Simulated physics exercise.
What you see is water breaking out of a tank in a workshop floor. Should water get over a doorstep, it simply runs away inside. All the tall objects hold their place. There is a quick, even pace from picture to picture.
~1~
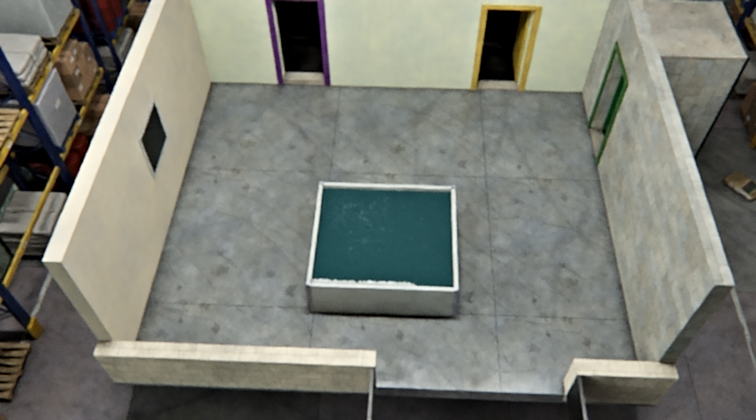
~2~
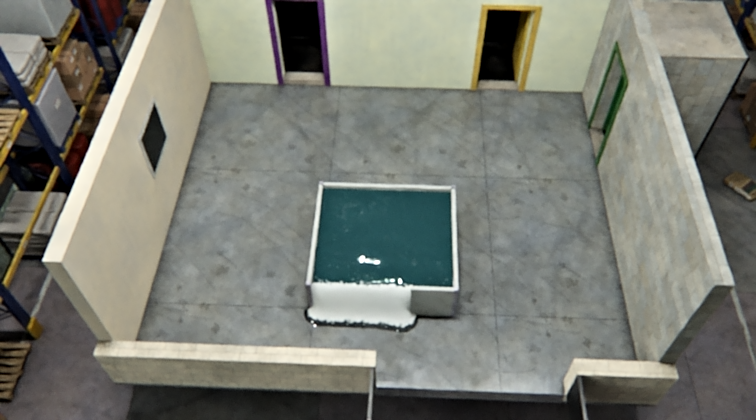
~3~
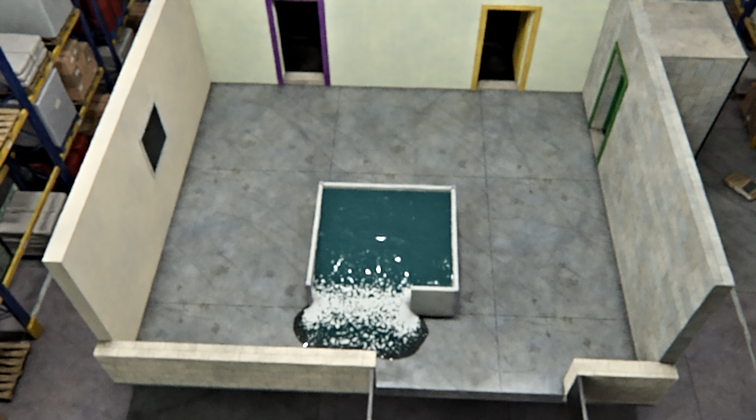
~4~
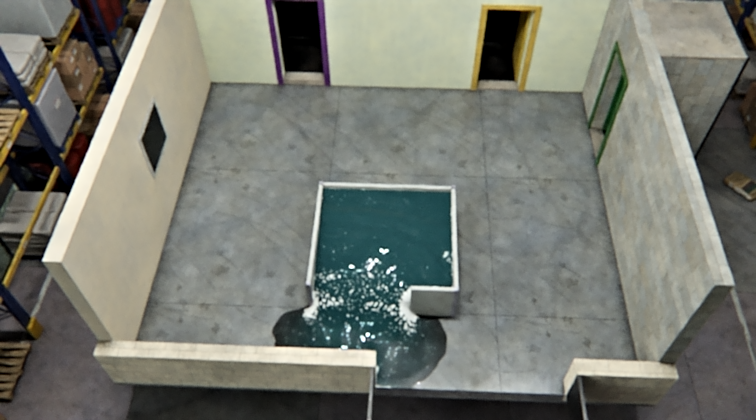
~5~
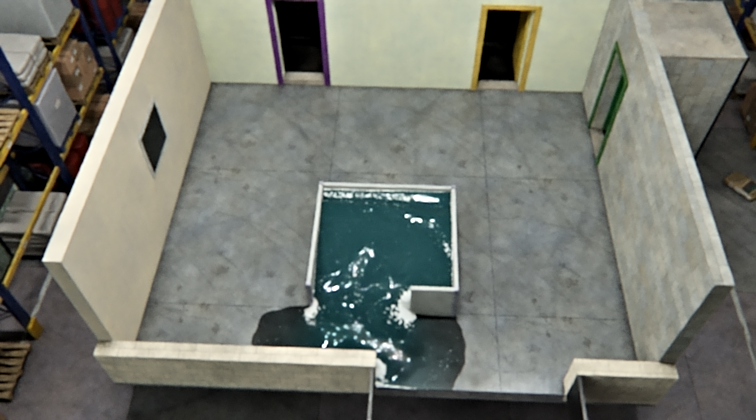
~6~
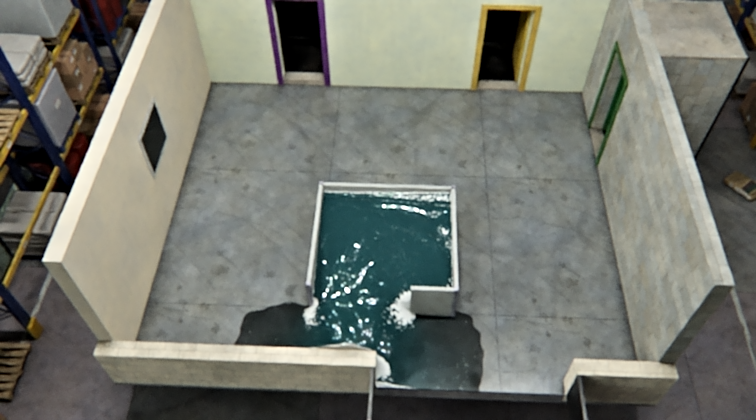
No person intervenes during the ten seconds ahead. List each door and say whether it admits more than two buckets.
Green door - admits no more than two; purple door - admits no more than two; yellow door - admits no more than two.
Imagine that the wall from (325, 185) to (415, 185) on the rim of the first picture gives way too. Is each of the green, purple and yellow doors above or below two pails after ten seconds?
Here's how it goes: The green door overshoots, the purple door overshoots, the yellow door overshoots.
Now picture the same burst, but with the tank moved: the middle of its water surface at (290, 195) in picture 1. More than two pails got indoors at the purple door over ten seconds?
The purple door falls short.
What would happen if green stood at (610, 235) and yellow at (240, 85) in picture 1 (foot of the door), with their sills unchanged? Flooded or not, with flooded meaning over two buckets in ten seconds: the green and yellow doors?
As I see it, the green door stays within limit while the yellow door exceeds the limit.
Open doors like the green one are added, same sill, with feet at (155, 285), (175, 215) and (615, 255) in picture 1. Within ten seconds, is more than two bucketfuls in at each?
As listed: Goes over, takes more, is under.
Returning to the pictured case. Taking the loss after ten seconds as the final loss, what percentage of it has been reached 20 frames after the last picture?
My reading is about 60 per cent.
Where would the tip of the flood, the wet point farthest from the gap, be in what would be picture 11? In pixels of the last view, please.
Somewhere about (130, 362).
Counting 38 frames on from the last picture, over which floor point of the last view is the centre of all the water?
The balance point is around (317, 235).
A moment on, water covers 10 % of the floor; the green door not reached, the purple door not reached, the yellow door not reached.
Next, water covers 20 % of the floor; the green door not reached, the purple door not reached, the yellow door not reached.
Then, water covers 35 % of the floor; the green door not reached, the purple door not reached, the yellow door not reached.
Later, water covers 60 % of the floor; the green door not reached, the purple door wet at the sill, nothing in, the yellow door not reached.
In the end, water covers 85 % of the floor; the green door under two buckets in, the purple door wet at the sill, nothing in, the yellow door wet at the sill, nothing in.
